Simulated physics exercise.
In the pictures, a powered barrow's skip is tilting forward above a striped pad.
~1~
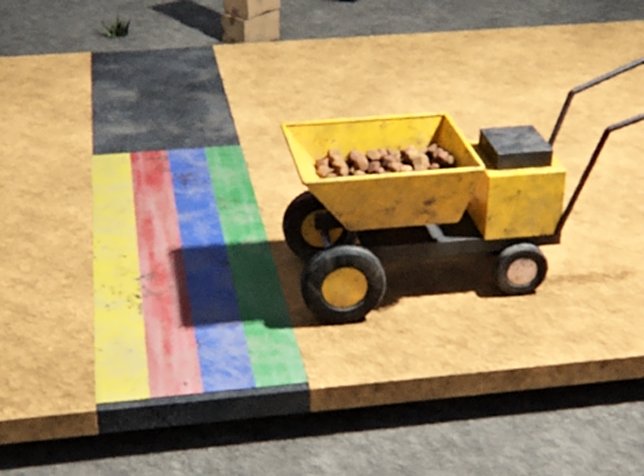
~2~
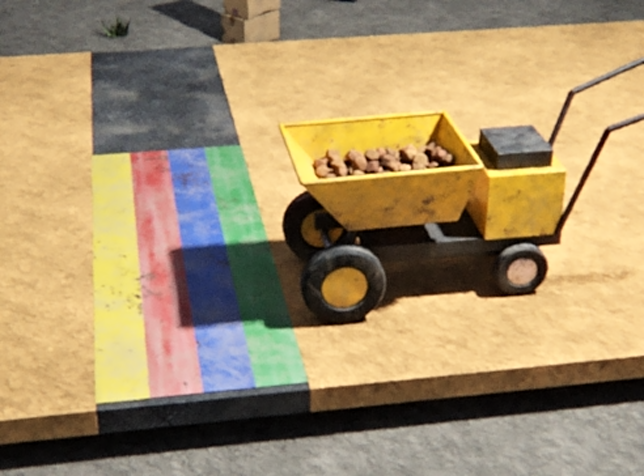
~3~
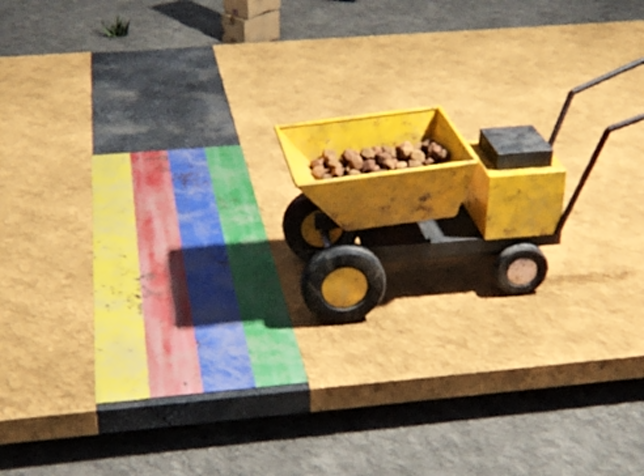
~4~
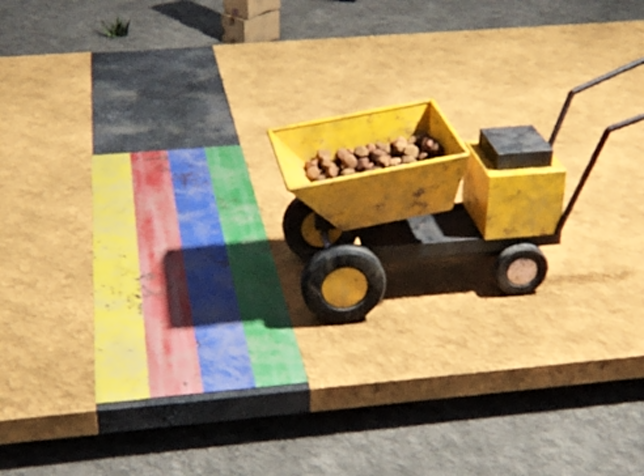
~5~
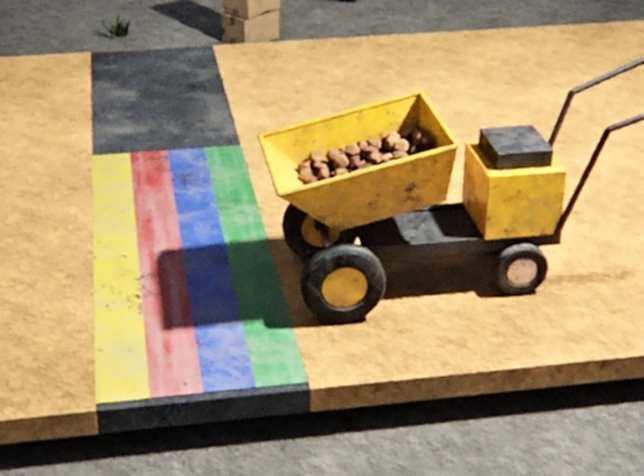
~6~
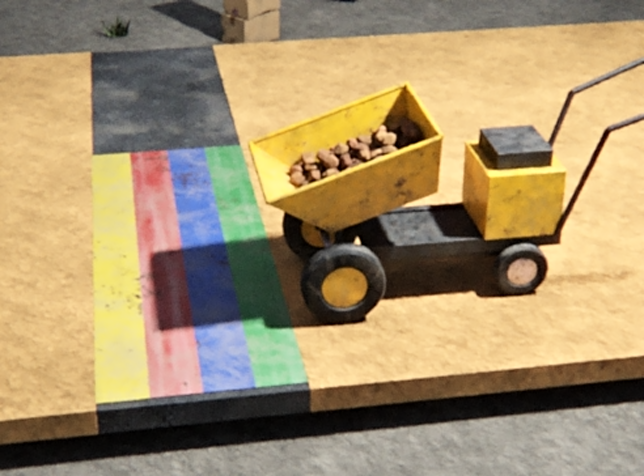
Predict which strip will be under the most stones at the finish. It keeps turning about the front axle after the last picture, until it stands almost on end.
I would say the red one.
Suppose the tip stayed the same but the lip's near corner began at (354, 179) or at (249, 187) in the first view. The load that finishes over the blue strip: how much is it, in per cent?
40 % for the first, 0 % for the second.
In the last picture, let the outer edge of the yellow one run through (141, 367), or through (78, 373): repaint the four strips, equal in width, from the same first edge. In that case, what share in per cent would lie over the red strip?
I get 30 % for the first one and 40 % for the second.
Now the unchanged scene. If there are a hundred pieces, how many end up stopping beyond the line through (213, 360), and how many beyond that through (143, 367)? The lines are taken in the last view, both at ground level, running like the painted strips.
Close to 80 % and 30 %, in that order.
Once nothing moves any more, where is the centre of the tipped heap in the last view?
Somewhere around (159, 296) in the final view.
Just after the last frame, skip tipped steeply; every one in the skip.
A moment on, skip tipped right over; the larger part in the skip; about a tenth over the blue strip; about a tenth over the red strip; just a few over the yellow strip.
Further on, skip tipped right over; about a tenth in the skip; roughly a quarter over the blue strip; roughly a third over the red strip; roughly a quarter over the yellow strip; about a tenth off the paint.
When it is over, skip tipped right over; about a tenth in the skip; not one over the green strip; roughly a quarter over the blue strip; roughly a third over the red strip; roughly a quarter over the yellow strip; about a tenth off the paint.
